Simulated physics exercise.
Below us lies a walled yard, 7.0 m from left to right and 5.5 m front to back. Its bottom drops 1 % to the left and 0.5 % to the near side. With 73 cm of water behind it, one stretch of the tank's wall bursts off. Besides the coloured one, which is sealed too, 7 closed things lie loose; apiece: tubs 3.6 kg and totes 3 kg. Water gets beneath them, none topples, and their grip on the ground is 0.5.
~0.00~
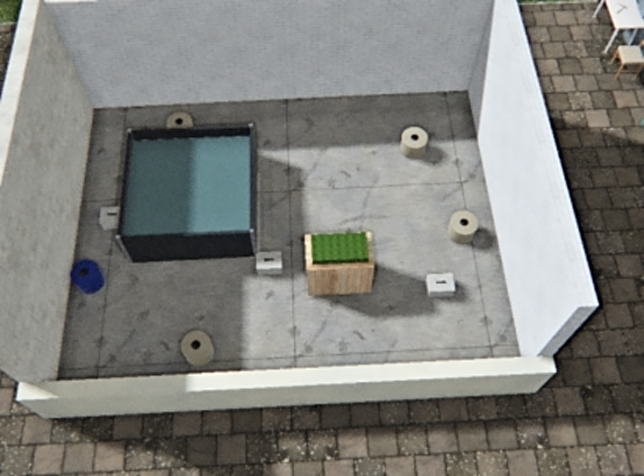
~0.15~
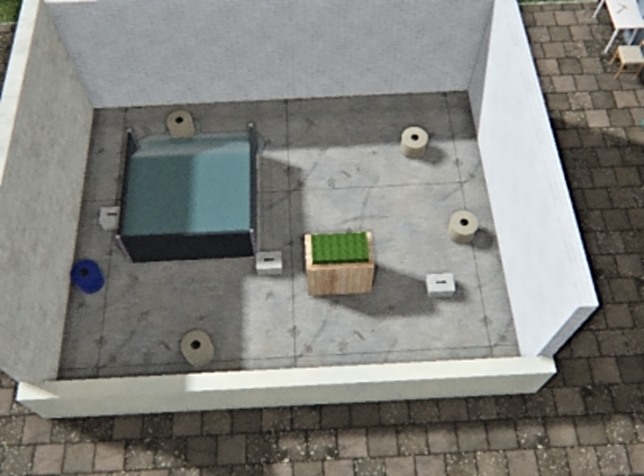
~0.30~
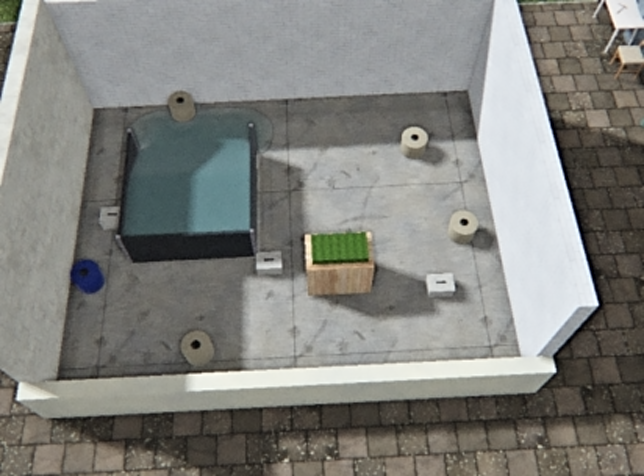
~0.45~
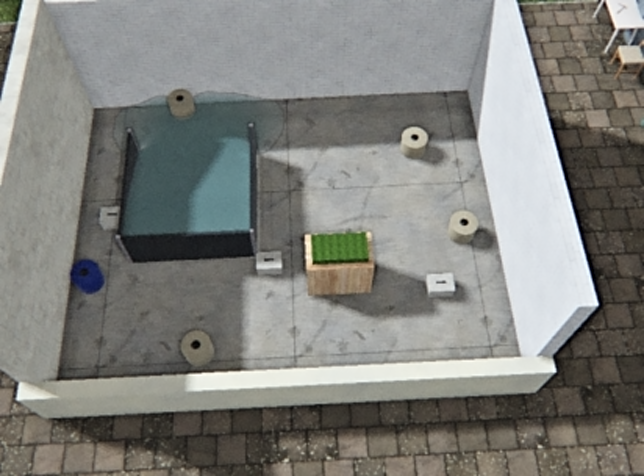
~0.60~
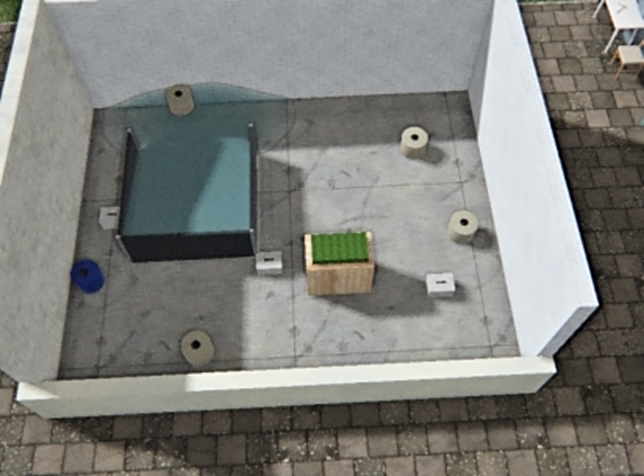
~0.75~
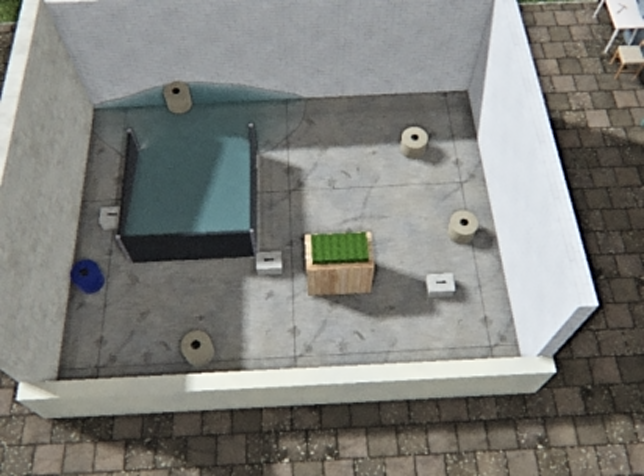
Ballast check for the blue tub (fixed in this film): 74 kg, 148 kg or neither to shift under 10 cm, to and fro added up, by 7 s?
I expect that only the larger load is enough.
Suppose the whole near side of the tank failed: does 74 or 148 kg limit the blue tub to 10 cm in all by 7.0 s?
Then only the higher weight holds it.
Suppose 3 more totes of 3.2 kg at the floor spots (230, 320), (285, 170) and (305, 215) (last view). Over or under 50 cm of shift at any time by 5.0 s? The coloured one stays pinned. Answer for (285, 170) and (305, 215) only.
In that order: Under, under.
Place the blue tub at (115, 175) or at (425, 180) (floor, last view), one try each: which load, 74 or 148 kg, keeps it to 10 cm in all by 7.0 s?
In that order: Only the larger holds; the smaller is enough.
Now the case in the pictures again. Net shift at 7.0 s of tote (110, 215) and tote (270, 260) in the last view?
In turn: 450 cm, 10 cm.
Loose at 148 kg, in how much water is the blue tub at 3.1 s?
About 21 cm.
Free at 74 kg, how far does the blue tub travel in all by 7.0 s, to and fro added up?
Some 40 cm in all.
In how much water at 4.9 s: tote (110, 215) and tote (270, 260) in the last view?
Roughly 6 and 0 cm.
After 1.4 s the blue tub would be 0 cm from its start with 74 kg and 0 cm from its start with 148 kg; 0 cm of water round it then.
After 3.1 s the blue tub would be 14 cm from its start with 74 kg and 0 cm from its start with 148 kg; 21 cm of water round it then.
After 4.9 s the blue tub would be 41 cm from its start with 74 kg and 0 cm from its start with 148 kg; 11 cm of water round it then.
After 7.0 s the blue tub would be 41 cm from its start with 74 kg and 0 cm from its start with 148 kg; 10 cm of water round it then.
